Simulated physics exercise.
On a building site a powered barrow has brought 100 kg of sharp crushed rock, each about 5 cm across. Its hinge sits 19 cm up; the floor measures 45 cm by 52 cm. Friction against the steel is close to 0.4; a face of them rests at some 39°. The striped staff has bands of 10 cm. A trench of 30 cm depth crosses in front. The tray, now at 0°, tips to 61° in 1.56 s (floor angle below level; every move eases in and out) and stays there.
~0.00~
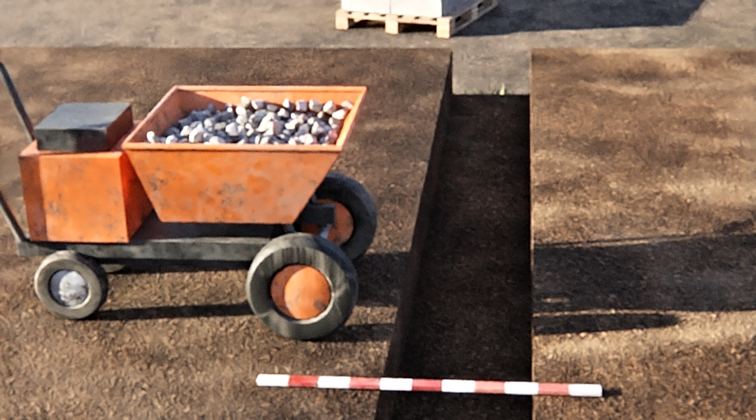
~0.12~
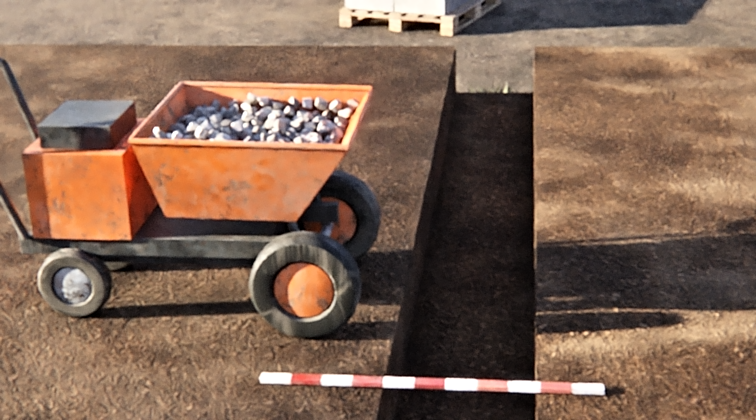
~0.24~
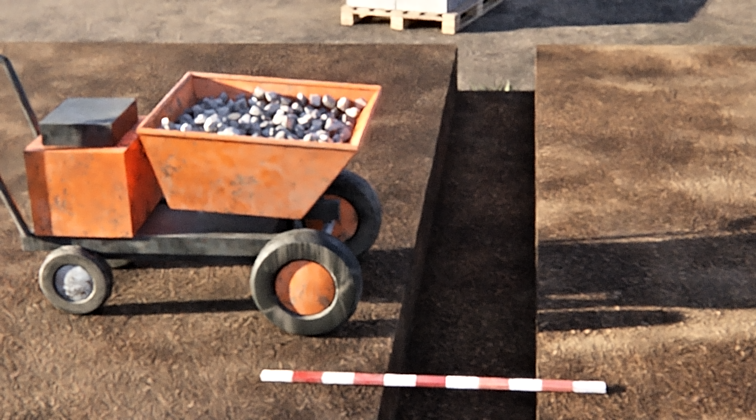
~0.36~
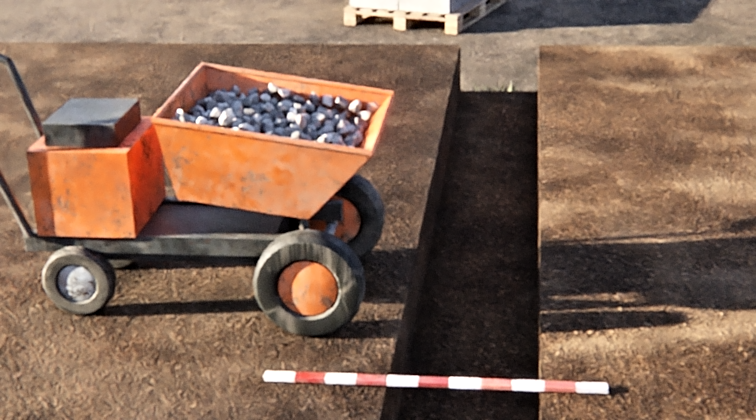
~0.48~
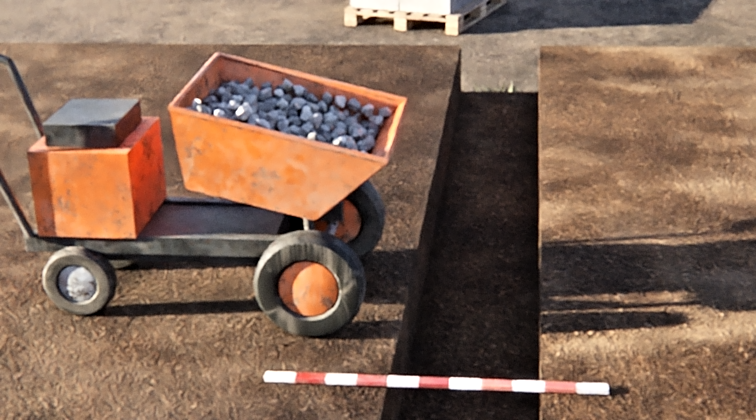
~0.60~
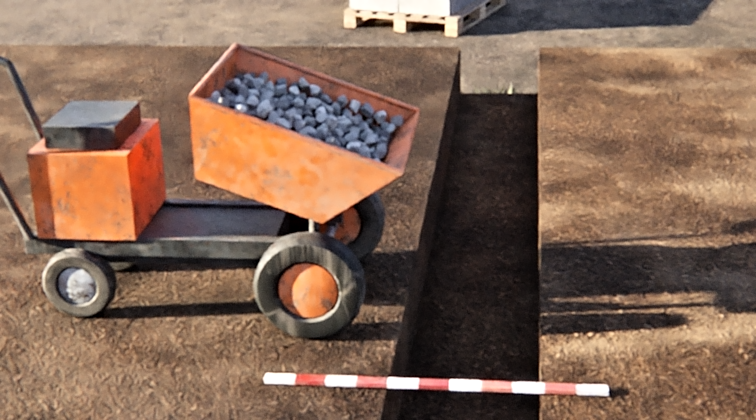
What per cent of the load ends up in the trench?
Close to 19 in a hundred.
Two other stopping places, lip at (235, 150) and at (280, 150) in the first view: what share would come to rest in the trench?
Near 15 per cent from the first place, 20 from the second.
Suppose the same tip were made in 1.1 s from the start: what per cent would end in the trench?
In that case some 20 per cent.
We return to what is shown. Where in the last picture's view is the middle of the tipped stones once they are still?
Around (510, 373).
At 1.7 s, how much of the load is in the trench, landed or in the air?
About 5 per cent by then.
After 1.2 s the floor is at 51°; 100 % in the tray; the foremost stones are at (437, 201).
After 1.7 s the floor is at 61°; 97 % in the tray, 3 % in the trench; the foremost stones are at (527, 334).
After 2.0 s the floor is at 61°; 89 % in the tray, 10 % in the trench, 1 % past the trench; the foremost stones are at (569, 297).
After 4.0 s the floor is at 61°; 80 % in the tray, 19 % in the trench, 1 % past the trench; the foremost stones are at (580, 305).
